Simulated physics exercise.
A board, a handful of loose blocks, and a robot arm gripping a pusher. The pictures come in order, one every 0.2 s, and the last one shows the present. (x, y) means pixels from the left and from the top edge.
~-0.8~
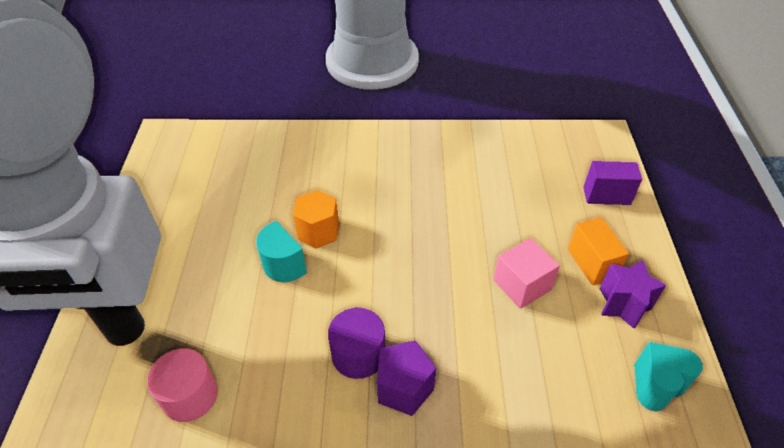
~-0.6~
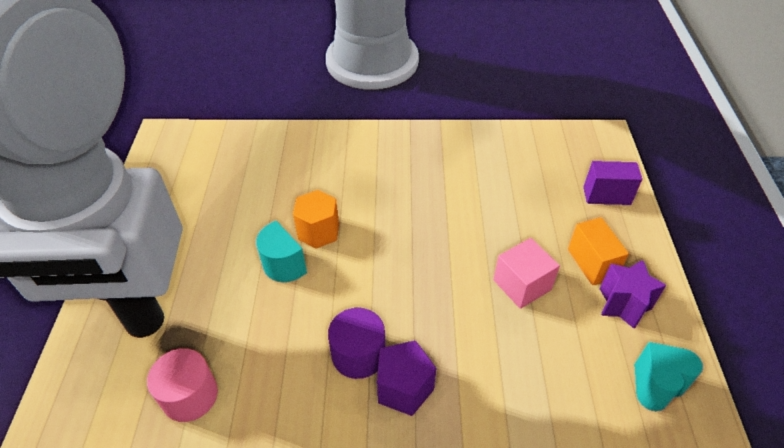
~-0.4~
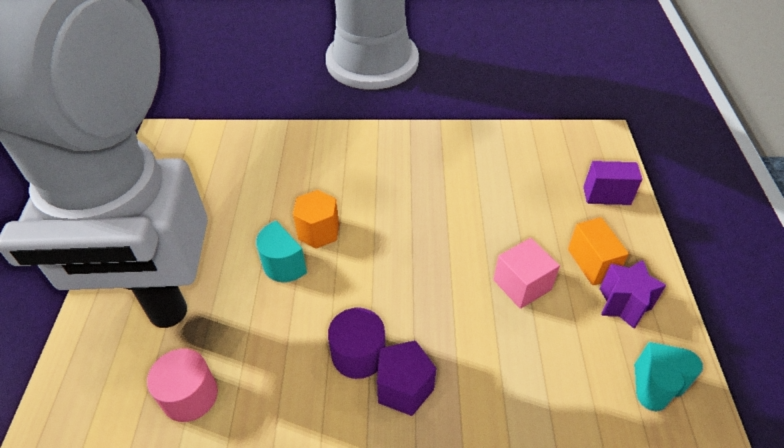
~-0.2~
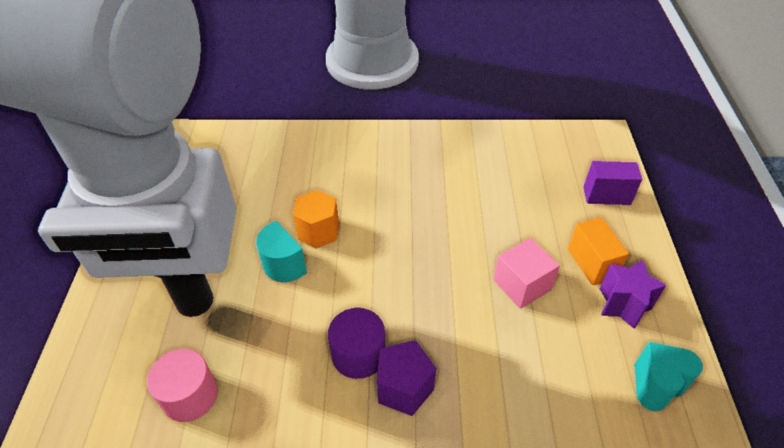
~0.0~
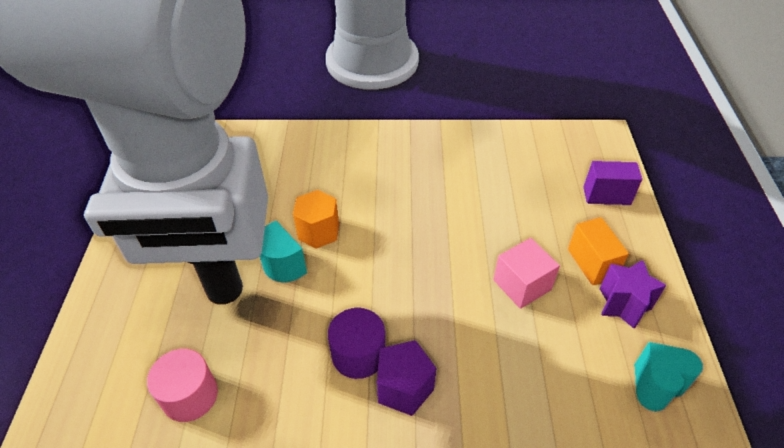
Robot arm with a black-tipped pusher moving steadily right and slightly away above a wooden board, the scattered coloured blocks staying still.
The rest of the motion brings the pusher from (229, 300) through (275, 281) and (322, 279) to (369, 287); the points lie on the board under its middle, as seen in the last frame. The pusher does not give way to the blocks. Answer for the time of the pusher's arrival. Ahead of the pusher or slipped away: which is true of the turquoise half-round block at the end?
The block gets away.
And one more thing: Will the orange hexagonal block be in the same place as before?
I'd say no.
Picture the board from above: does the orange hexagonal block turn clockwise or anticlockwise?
Looking down: Anticlockwise.
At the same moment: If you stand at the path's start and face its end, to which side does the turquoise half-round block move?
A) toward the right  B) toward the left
(B)
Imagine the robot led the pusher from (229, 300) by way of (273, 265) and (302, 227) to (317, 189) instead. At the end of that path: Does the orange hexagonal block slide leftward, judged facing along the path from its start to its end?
No, that is not how it ends up.
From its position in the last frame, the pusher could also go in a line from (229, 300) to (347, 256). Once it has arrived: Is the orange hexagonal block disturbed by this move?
At the end of the path, it will have moved.
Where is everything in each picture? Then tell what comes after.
The first picture shows lower end of the pusher (126, 330), tops of blocks, turquoise half-round block (276, 241), orange hexagonal block (315, 206), purple circle (356, 331).
The second picture shows pusher (145, 322), blocks as before.
The third picture shows pusher (169, 312), blocks as before.
The fourth picture shows pusher (195, 302), blocks as before.
The fifth picture shows pusher (225, 290), turquoise half-round block (276, 241), orange hexagonal block (315, 206), purple circle (356, 331).
What follows on the original path. One third of the way, pusher (273, 270); turquoise half-round block (293, 231), turned 20° anticlockwise.
Two thirds of the way, pusher (322, 269); turquoise half-round block (322, 225), turned 60° anticlockwise; orange hexagonal block (322, 197), turned 30° anticlockwise.
At the end, pusher (369, 276); turquoise half-round block (322, 225), turned 60° anticlockwise; orange hexagonal block (322, 197), turned 30° anticlockwise; purple circle not moved.
